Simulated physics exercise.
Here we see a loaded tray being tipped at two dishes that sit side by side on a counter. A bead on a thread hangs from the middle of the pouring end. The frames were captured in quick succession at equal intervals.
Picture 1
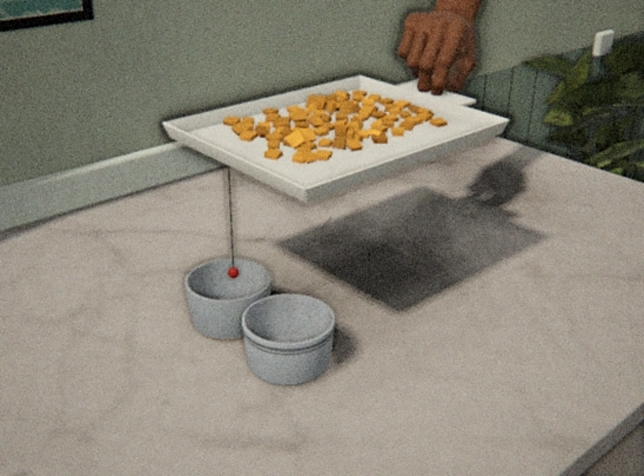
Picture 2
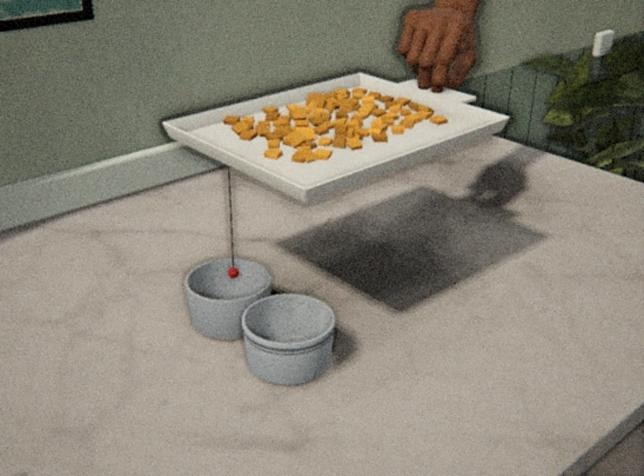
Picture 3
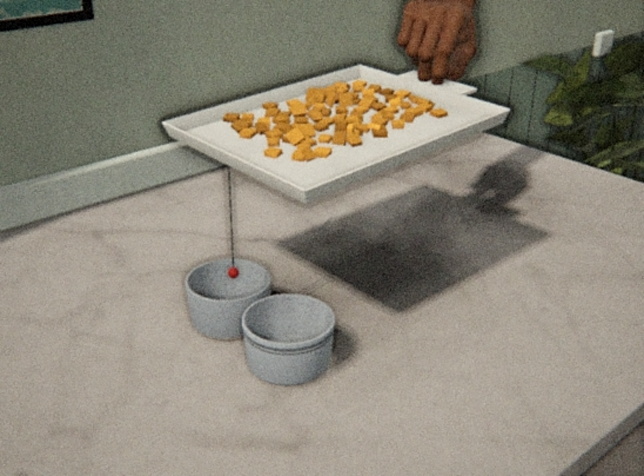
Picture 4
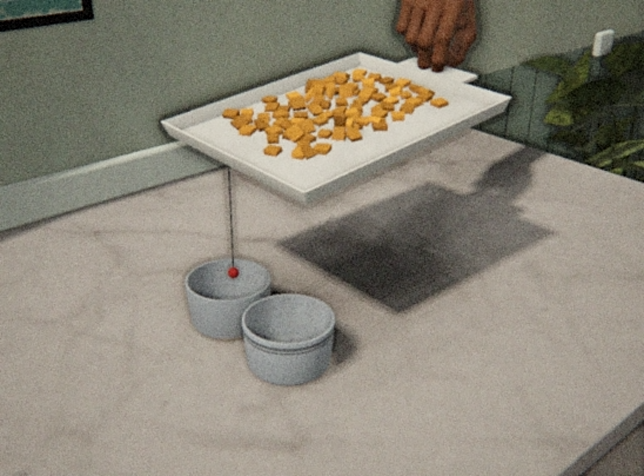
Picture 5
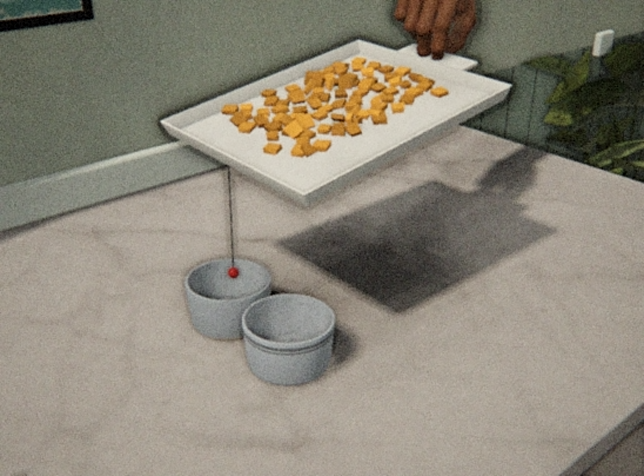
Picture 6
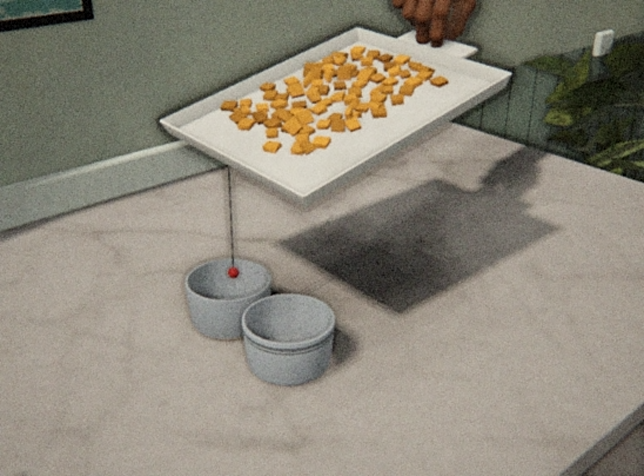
A white tray of small orange-brown crackers started out nearly level above two gray dishes on a counter, then a hand gradually raised its far end while a red bead hung almost still beneath it.
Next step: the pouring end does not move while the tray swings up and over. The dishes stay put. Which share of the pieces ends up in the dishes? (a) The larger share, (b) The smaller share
The smaller share.
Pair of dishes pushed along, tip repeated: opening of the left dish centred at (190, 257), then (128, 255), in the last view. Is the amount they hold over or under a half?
The pair would catch the lesser share the first time and the lesser share the second time.
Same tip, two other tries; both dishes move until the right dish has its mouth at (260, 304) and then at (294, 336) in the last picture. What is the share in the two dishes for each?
You'd get 10 in a hundred the first time and 60 in a hundred the second.
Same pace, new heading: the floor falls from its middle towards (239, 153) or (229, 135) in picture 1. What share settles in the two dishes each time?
Somewhere close to 10 % the first time, 10 % the second.
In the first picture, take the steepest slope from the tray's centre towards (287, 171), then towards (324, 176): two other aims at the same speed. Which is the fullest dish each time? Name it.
First try: The dish to the right; second try: The dish to the right.
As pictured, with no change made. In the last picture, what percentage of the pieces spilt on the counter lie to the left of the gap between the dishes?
90 %, roughly.
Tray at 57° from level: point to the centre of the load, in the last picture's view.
Somewhere about (251, 147).
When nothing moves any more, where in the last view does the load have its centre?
Centre at rest: Close to (223, 377).
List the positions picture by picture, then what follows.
In the first frame, corners of the pouring end at (170, 123) and (306, 185), level; middle of the load at (340, 125), small crackers; left dish at (195, 311); right dish at (253, 353); bead on its thread at (234, 273).
In the second frame, corners of the pouring end at (170, 123) and (306, 186), level; middle of the load at (339, 123).
In the third frame, corners of the pouring end at (169, 122) and (306, 187), tipped barely, lowest at the right corner; middle of the load at (339, 118).
In the fourth frame, corners of the pouring end at (168, 121) and (305, 188), tipped a little, lowest at the right corner; middle of the load at (339, 111).
In the fifth frame, corners of the pouring end at (168, 121) and (305, 190), tipped a little, lowest at the right corner; middle of the load at (339, 104).
In the sixth frame, corners of the pouring end at (167, 120) and (304, 192), tipped a little, lowest at the right corner; middle of the load at (338, 98); left dish at (195, 311); right dish at (253, 353).
Soon, tray tipped steeply; nearly all on the tray; a small part in the air.
A while on, tray tipped right over; about two thirds on the tray; a stray few in the right dish; a stray few in the left dish; a small part outside both; about a quarter in the air.
Towards the end, tray tipped past a quarter turn; about a quarter in the right dish; a stray few in the left dish; most outside both.
Finally, tray tipped past a quarter turn; about a quarter in the right dish; a stray few in the left dish; most outside both.
